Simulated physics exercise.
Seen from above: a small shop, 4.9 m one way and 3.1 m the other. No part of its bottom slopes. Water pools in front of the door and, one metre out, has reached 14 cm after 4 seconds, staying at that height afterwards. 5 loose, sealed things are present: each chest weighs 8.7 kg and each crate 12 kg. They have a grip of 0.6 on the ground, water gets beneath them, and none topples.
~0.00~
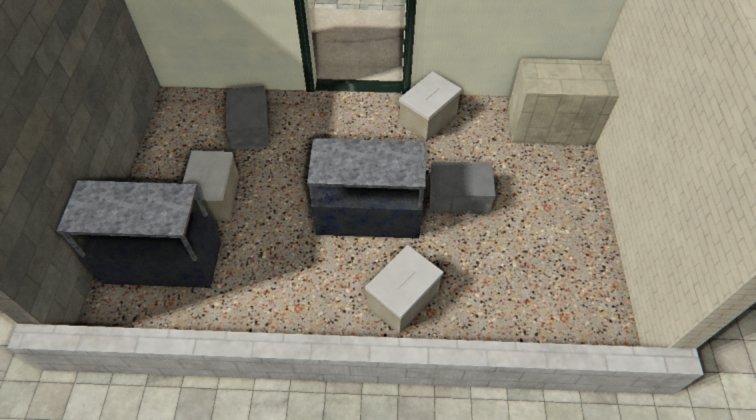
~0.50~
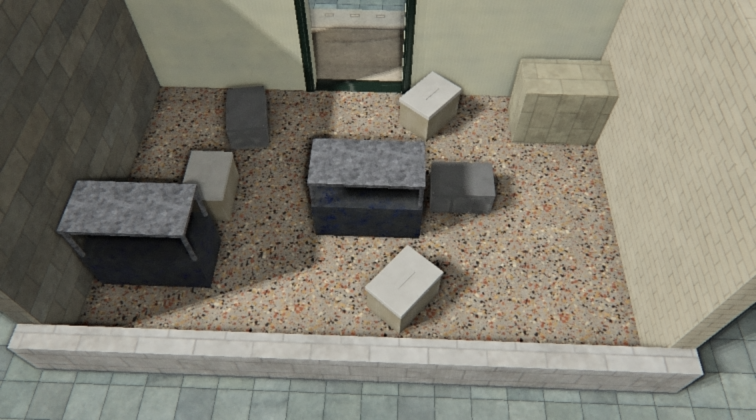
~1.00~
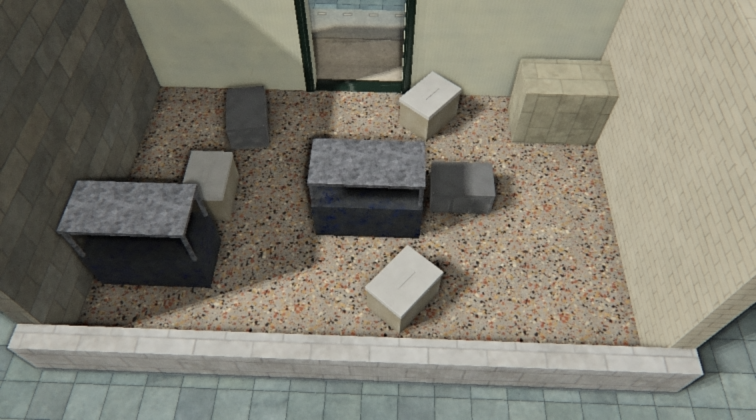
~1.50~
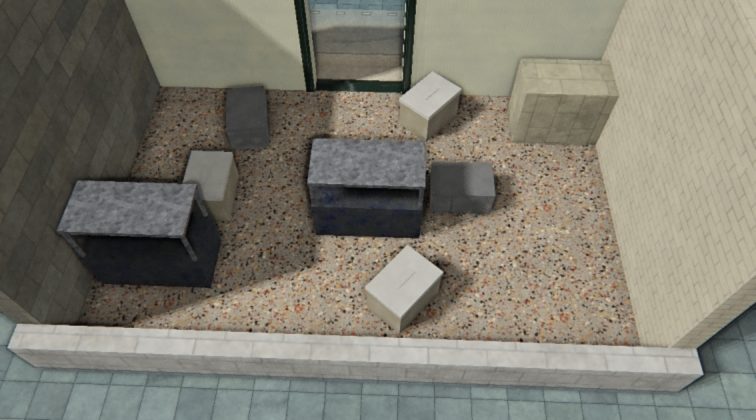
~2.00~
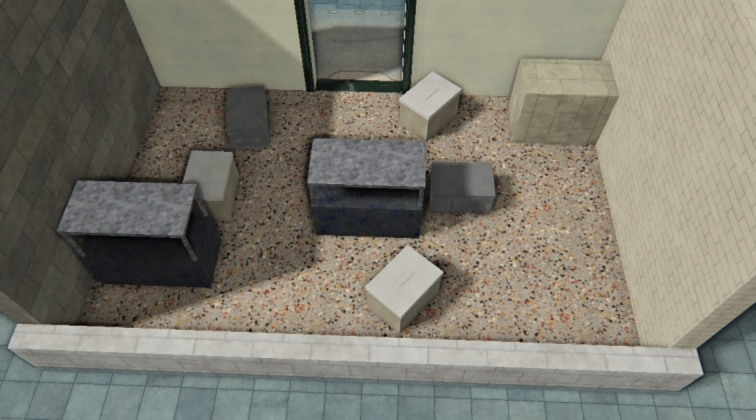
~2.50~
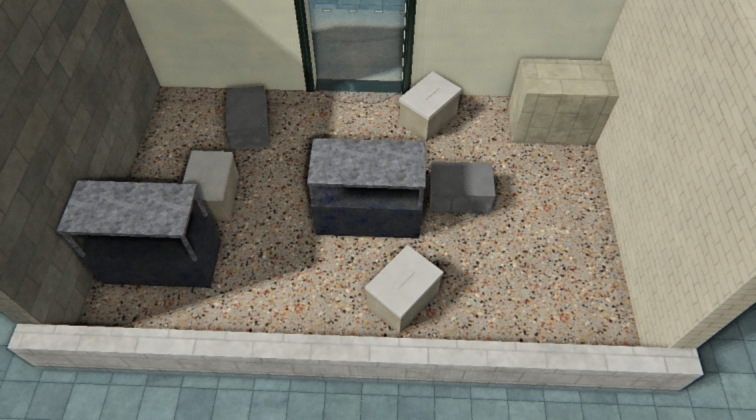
In this clip, an overhead view shows a small walled space with a speckled floor, two dark counters and several box-like blocks, all motionless, while the paving outside the doorway and beyond the low front wall turns from beige to bluish.
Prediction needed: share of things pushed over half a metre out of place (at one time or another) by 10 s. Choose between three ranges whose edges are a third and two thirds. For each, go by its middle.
The range is the lowest, under a third.
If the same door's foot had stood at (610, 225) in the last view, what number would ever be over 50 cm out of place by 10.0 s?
The answer then is 2.
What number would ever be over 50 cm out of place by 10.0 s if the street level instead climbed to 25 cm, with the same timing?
In that case the number is 2.
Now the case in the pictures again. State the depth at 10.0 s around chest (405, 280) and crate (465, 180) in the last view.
Roughly 3 and 4 cm.
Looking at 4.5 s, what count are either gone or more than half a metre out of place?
0.
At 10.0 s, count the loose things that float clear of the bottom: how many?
At that time, 1.
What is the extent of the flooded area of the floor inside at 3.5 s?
Close to 1.5 m2, I'd say.
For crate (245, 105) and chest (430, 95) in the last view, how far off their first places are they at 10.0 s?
0 cm and 20 cm respectively.
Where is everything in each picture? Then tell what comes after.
In the first picture, a chest at (206, 174) rests on the ground; a chest at (405, 279), on the bottom; water covers 0.0 m2; 0 of 5 have shifted.
In the second picture, a chest at (206, 174) rests on the ground; a chest at (405, 279) rests on the ground; 0.0 m2 under water; 0 of 5 have shifted.
In the third picture, a chest at (206, 174) rests on the ground; a chest at (405, 279), on the bottom; water covers 0.0 m2; 0 of 5 have shifted.
In the fourth picture, a chest at (206, 174) rests on the ground; a chest at (405, 279) rests on the ground; 0.0 m2 under water; 0 of 5 have shifted.
In the fifth picture, a chest at (206, 174), on the bottom; a chest at (405, 279) rests on the ground; water covers 0.0 m2; 0 of 5 have shifted.
In the sixth picture, a chest at (206, 174) rests on the ground; a chest at (405, 279) rests on the ground; 0.1 m2 under water; 0 of 5 have shifted.
After 3.5 s 0 of 5 are over 50 cm from their spots; 0 afloat.
After 4.5 s 0 of 5 are over 50 cm from their spots; 0 afloat.
After 7.0 s 0 of 5 are over 50 cm from their spots; 0 afloat.
After 10.0 s 1 of 5 are over 50 cm from their spots, and 1 have been at some point; 1 afloat.
